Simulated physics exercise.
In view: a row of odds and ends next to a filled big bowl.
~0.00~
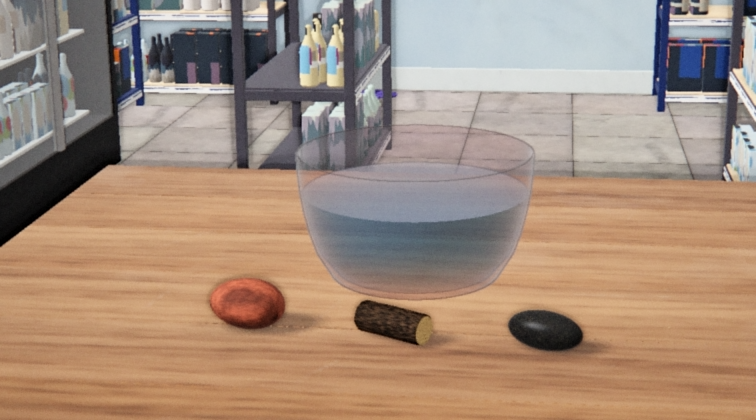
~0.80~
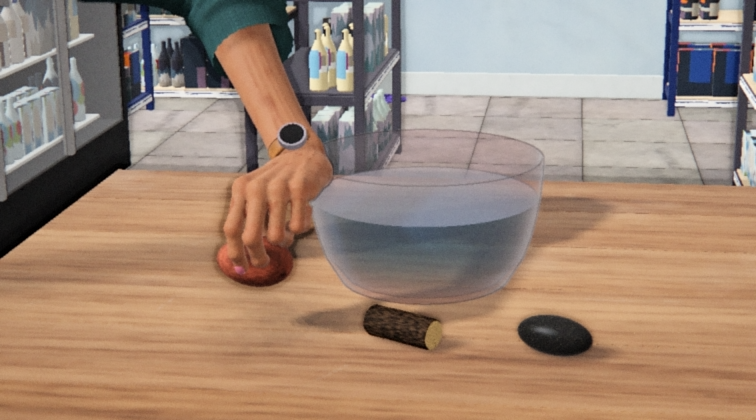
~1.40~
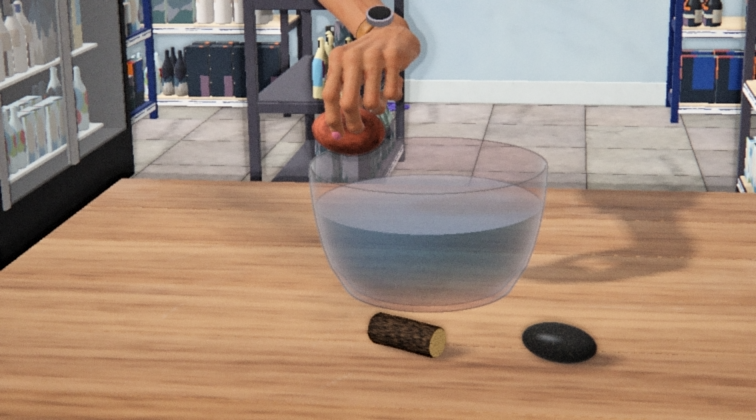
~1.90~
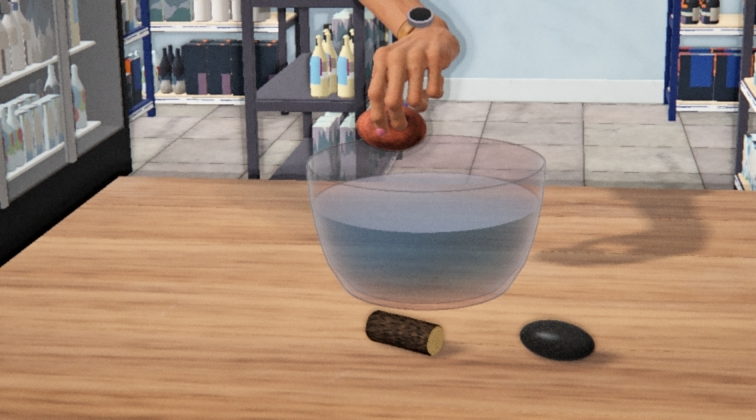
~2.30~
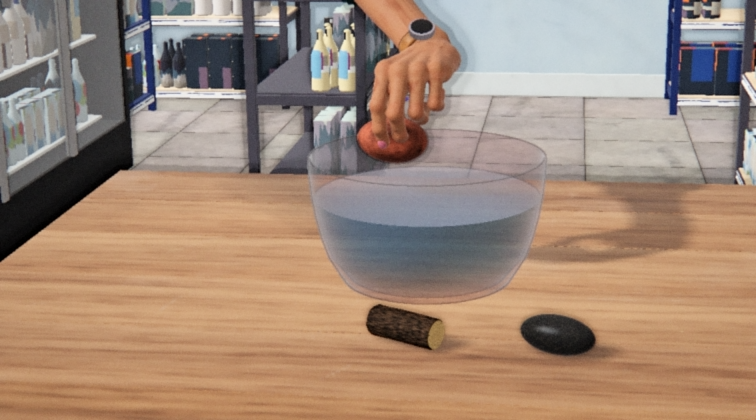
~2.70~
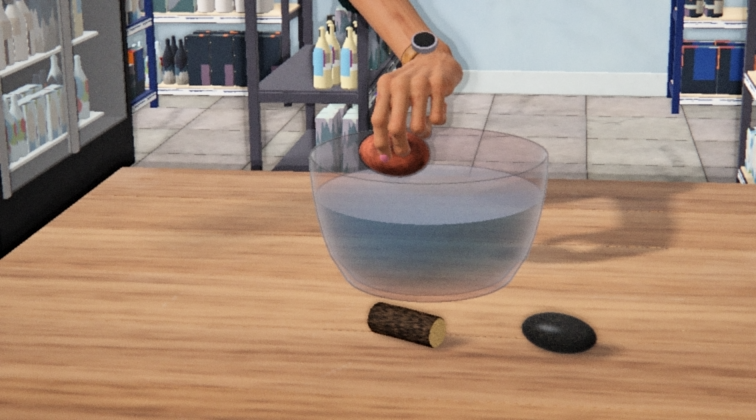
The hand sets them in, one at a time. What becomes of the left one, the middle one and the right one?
The left one ends on the bottom, the middle one bobs on top, the right one ends on the bottom.
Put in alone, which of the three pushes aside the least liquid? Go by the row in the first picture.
The middle thing.
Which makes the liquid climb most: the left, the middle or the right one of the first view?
I say the one on the left.
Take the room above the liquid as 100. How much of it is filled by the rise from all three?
About 10 per cent.
After 4.0 s, the potato goes to the bottom.
After 8.0 s, the piece of branch floats.
After 12.0 s, the stone goes to the bottom; afloat, piece of branch.
